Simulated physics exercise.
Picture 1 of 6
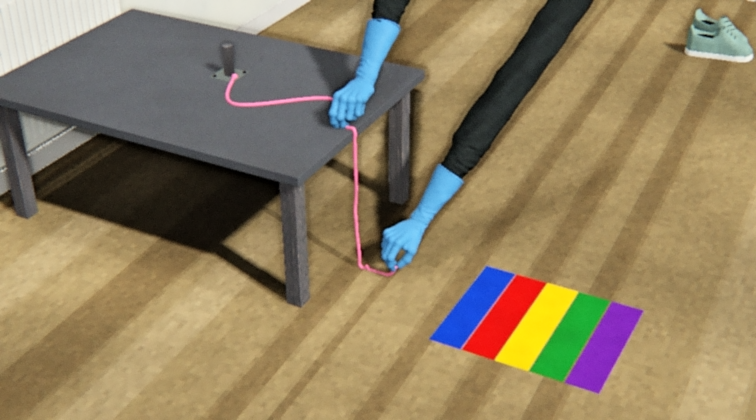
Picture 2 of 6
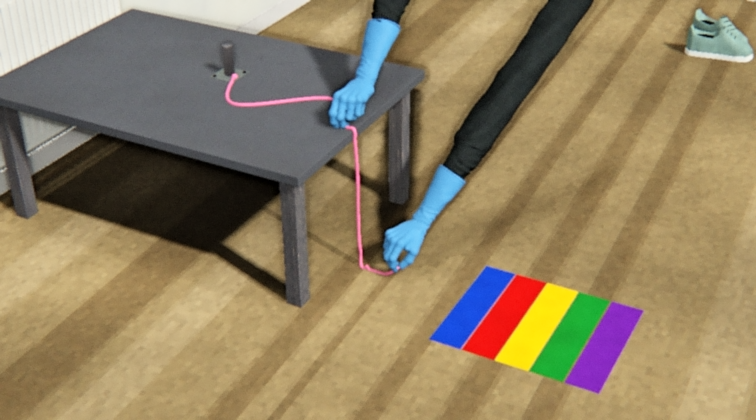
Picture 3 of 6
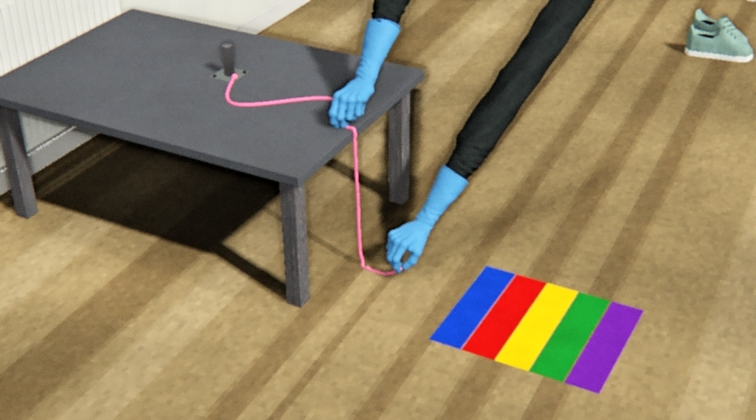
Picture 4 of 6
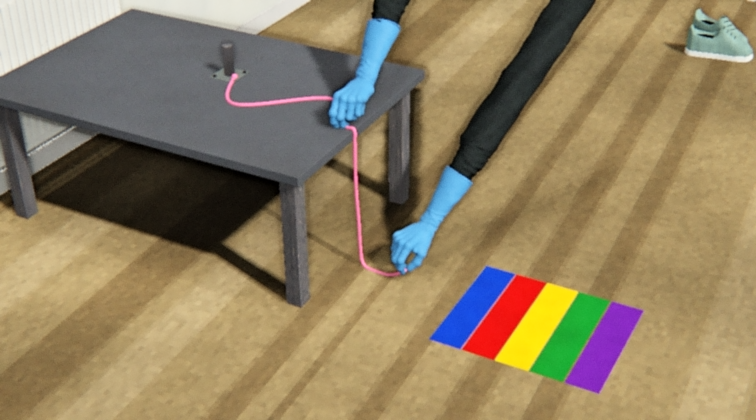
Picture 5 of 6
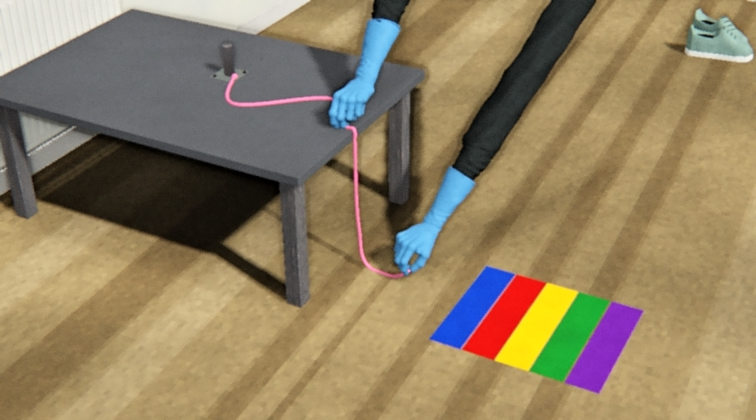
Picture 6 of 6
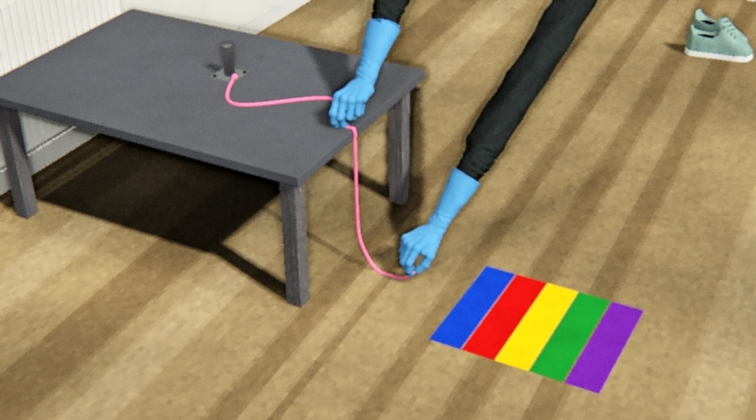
Pink lead's end edging slowly right across the floor in a blue-gloved hand, another gloved hand pinching it at the bench edge.
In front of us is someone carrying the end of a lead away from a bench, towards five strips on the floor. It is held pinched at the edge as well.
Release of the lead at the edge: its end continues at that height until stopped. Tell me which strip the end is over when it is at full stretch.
It is over the green strip.
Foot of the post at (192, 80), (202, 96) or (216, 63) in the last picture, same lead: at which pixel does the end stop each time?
About (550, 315), then (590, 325), then (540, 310).
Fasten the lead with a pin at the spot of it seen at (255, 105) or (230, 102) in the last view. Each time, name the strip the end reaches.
Try 1: Yellow; try 2: Yellow.
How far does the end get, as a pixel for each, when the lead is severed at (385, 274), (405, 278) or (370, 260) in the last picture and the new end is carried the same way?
Going through them in turn gives (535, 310), (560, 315) and finally (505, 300).
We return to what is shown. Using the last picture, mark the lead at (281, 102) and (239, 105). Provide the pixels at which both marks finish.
Roughly at (317, 108), and the other roughly at (286, 96).
Soon after, end near (528, 306); over yellow.
After that, end near (560, 316); over green.
At the stop, end near (580, 321); over green. Over green.
